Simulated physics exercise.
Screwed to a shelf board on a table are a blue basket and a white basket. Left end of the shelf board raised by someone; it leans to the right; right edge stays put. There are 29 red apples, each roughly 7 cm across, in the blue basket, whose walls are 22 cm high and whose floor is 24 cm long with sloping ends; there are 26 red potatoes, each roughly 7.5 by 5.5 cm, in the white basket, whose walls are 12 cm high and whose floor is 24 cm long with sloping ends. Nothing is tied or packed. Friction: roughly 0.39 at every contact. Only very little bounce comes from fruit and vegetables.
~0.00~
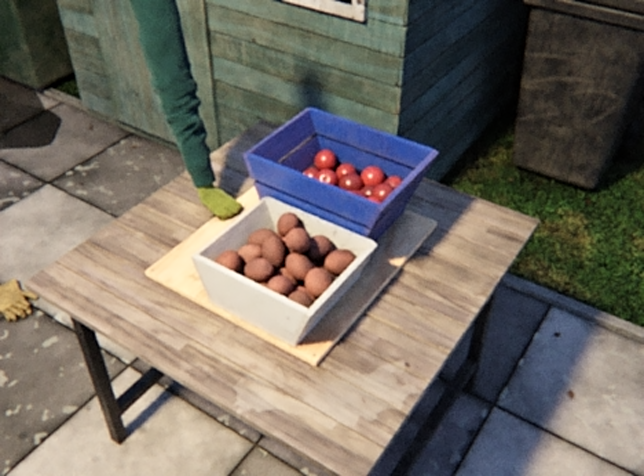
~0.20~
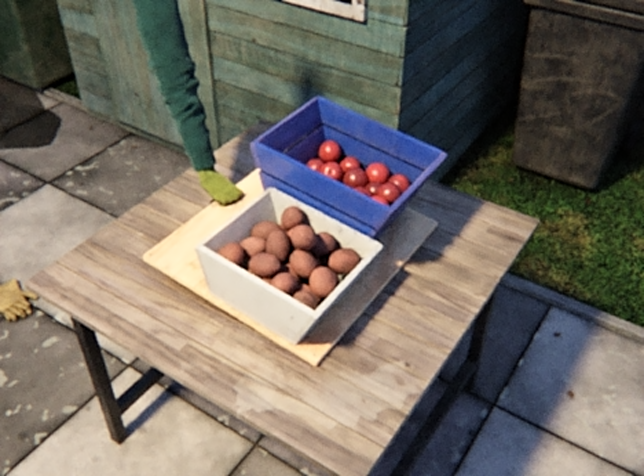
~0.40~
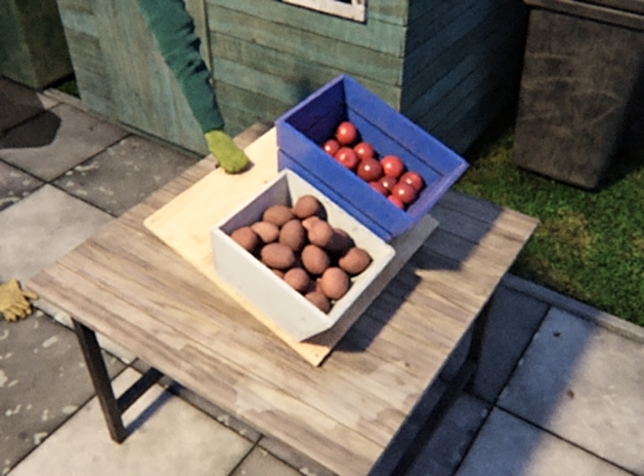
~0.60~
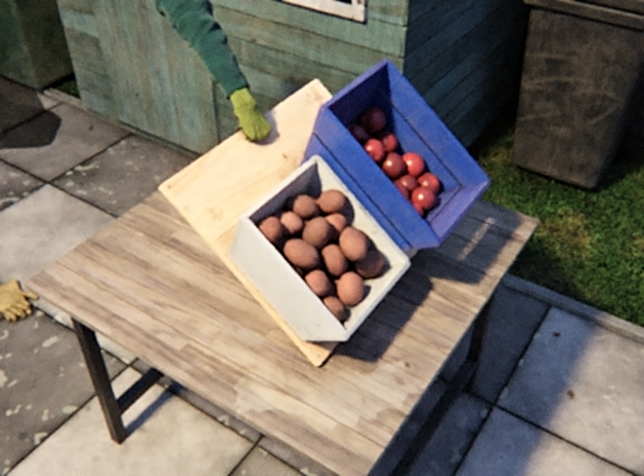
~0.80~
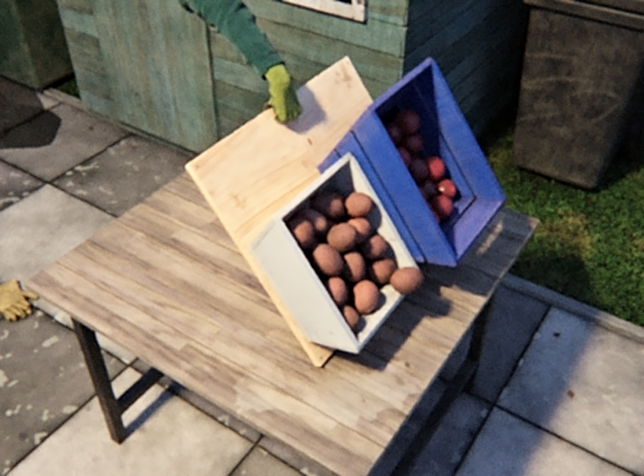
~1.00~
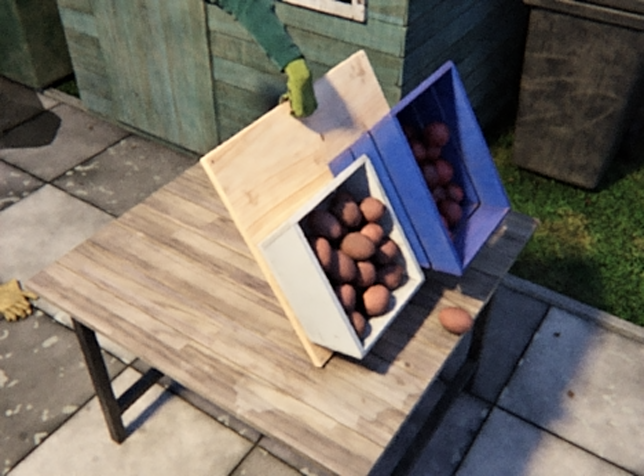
At first, a blue basket of red apples and a white basket of reddish-brown potatoes sit on a board lying on an outdoor table. A green-gloved hand raises the board's left end, tilting both baskets steeply to the right, and then one potato drops out of the white basket.
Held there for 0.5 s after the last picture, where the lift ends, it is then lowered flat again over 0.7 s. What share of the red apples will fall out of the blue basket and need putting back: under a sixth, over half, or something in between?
Expect under one-sixth of them to get out.
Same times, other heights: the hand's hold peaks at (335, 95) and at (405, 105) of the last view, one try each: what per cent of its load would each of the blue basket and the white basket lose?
First try, then second: The blue basket sheds 20 then 100 per cent, and the white basket sheds 30 then 100 per cent.
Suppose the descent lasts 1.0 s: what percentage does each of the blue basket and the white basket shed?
In that case blue basket 0 %, white basket 0 %.
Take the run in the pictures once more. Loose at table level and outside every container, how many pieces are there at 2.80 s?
Count of pieces: About 0.
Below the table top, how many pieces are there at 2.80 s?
Roughly 2.
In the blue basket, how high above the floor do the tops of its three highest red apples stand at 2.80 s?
That is close to 18 centimetres.
After 1.29 s, tilt 58°; 0 of 29 out of the blue basket and 1 of 26 out of the white basket.
After 1.65 s, tilt 51°; 1 of 29 out of the blue basket and 1 of 26 out of the white basket.
After 2.15 s, tilt 1°; 1 of 29 out of the blue basket and 1 of 26 out of the white basket.
Outcome (at 2.80 s), 1 of 29 out of the blue basket and 1 of 26 out of the white basket. Asked share, 1 of 29, 3 per cent.
